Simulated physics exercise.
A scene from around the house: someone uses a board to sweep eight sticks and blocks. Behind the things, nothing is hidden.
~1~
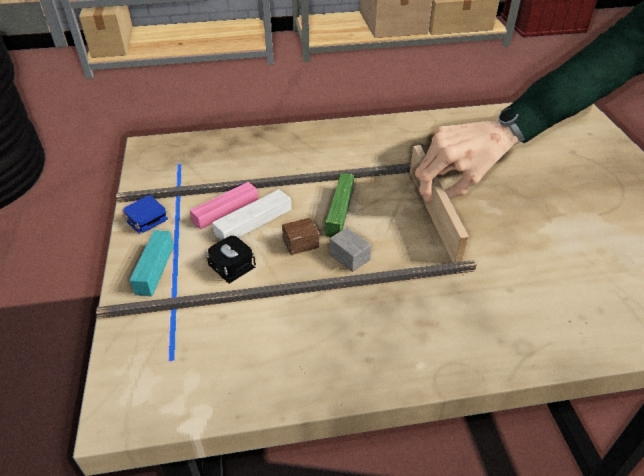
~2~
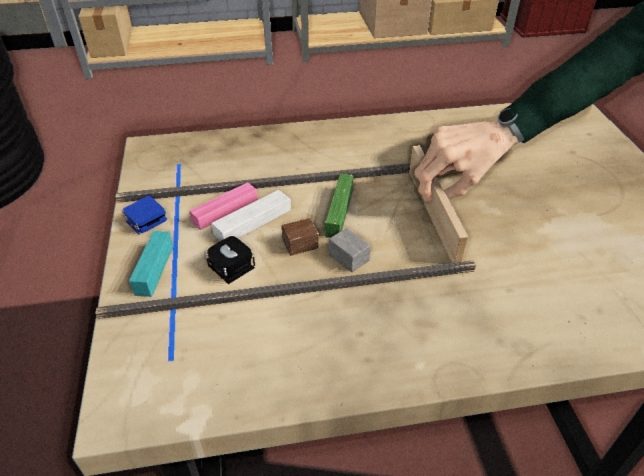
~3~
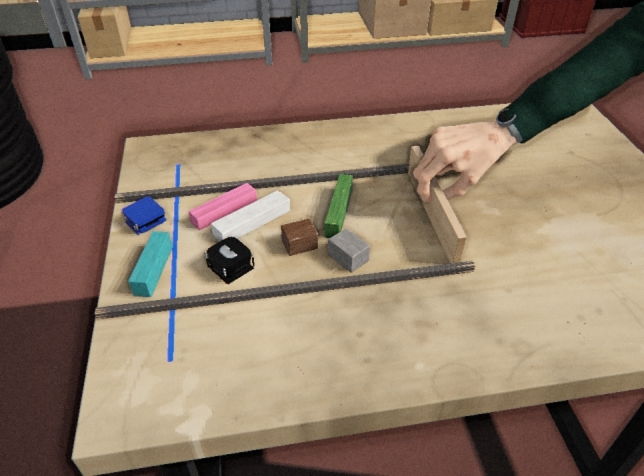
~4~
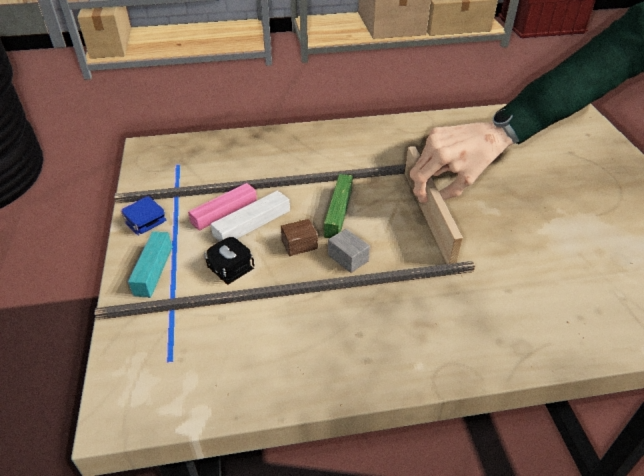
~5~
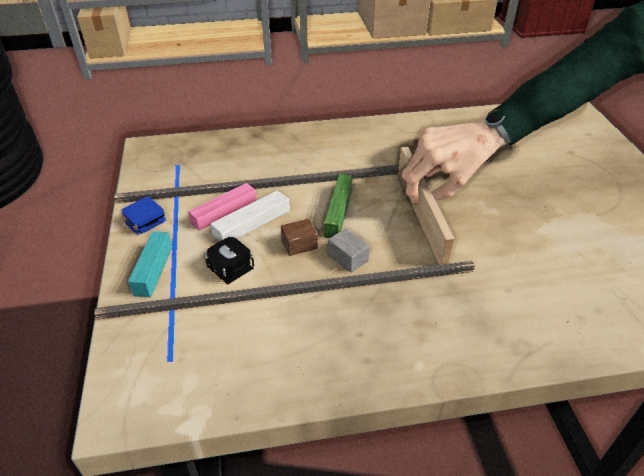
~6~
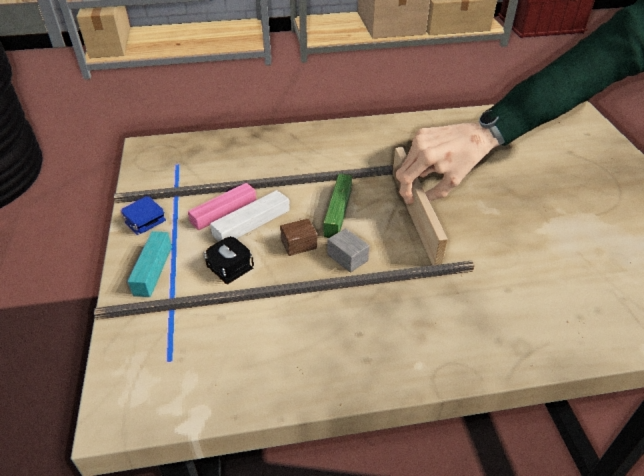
To begin with, a hand holds a wooden board upright between two dark rods on a table, to the right of eight scattered sticks and blocks and a blue line. The hand then slides the board slightly left, still short of the green bar and gray block, while the objects stay still.
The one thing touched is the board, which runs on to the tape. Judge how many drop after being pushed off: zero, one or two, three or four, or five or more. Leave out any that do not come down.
Number dropping: One or two.
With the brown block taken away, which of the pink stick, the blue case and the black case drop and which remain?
Pink stick: Is still there; blue case: Is gone; black case: Is still there.
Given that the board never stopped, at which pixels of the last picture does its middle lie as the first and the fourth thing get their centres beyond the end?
Near (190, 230) and (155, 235).
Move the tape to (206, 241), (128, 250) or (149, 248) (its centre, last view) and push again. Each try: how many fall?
In order: 0, 6 and 4.
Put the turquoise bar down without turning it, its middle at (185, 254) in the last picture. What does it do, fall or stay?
I reckon from there it drops down.
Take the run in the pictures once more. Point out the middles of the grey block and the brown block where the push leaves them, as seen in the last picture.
The grey block finishes at (158, 274); the brown block finishes at (140, 255).
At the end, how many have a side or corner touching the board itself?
Well, it touches 2.
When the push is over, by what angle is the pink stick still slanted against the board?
Roughly 45°.
Early on, none off yet; blue case at rest near (144, 216); turquoise bar at rest near (151, 263); pink stick at rest near (223, 206).
A while later, none off yet; blue case at rest near (144, 216); turquoise bar at rest near (149, 263); pink stick travelled a little near (200, 207).
Finally, the number that fall off is one or two; lost, turquoise bar and blue case.
